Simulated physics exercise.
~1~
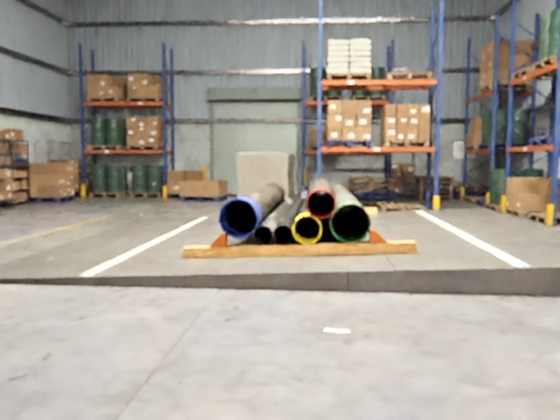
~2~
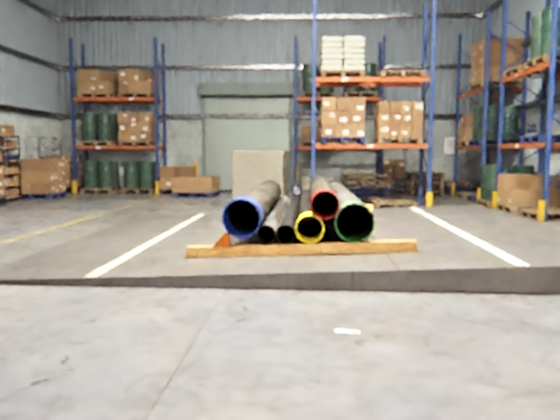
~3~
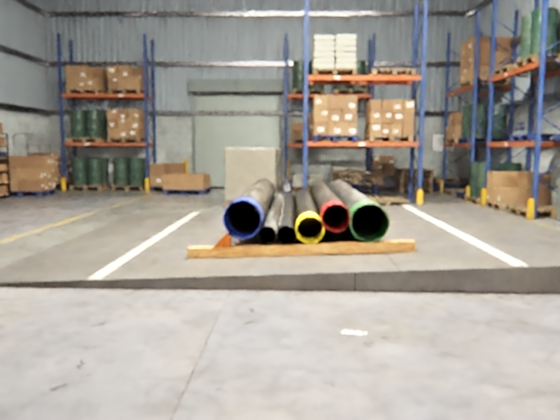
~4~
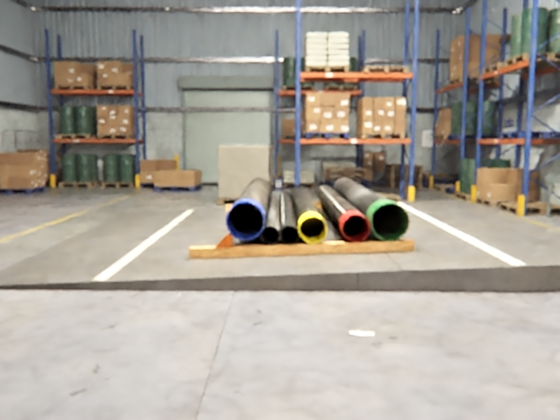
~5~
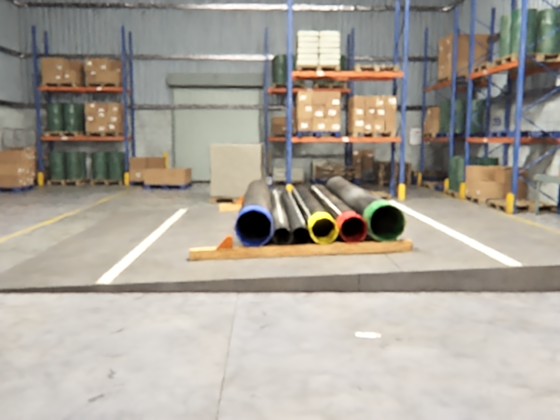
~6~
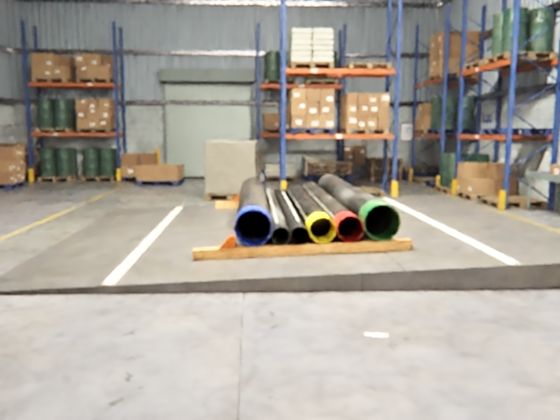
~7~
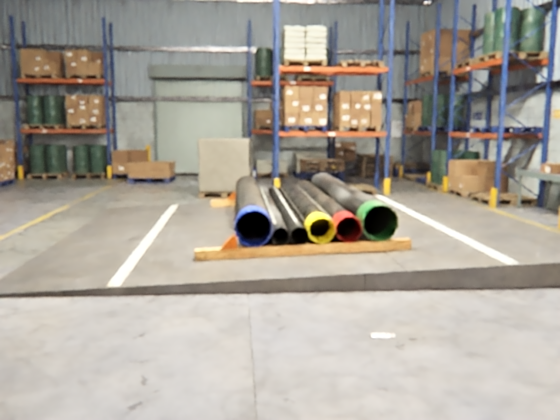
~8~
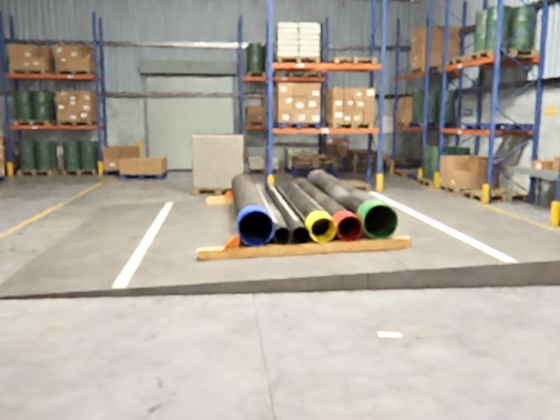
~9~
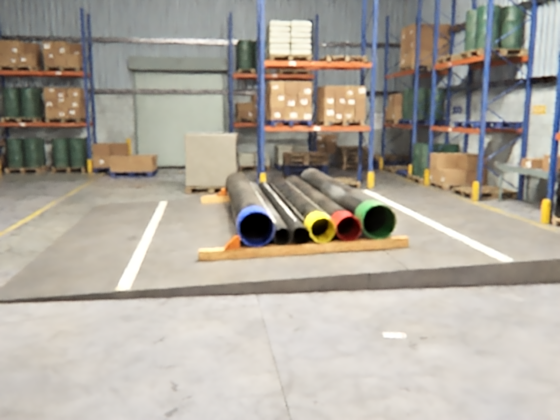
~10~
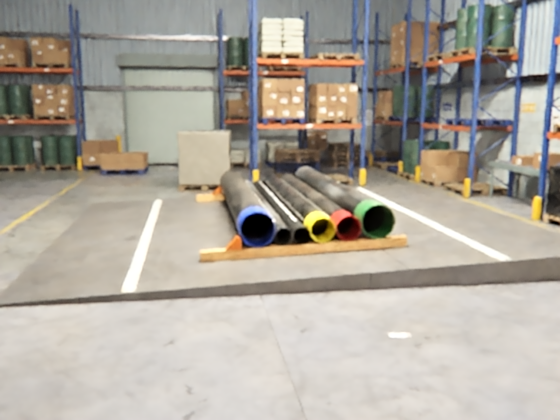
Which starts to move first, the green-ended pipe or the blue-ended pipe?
The green-ended pipe moves first, rolling to the right, and the blue-ended pipe only starts to shift after that.
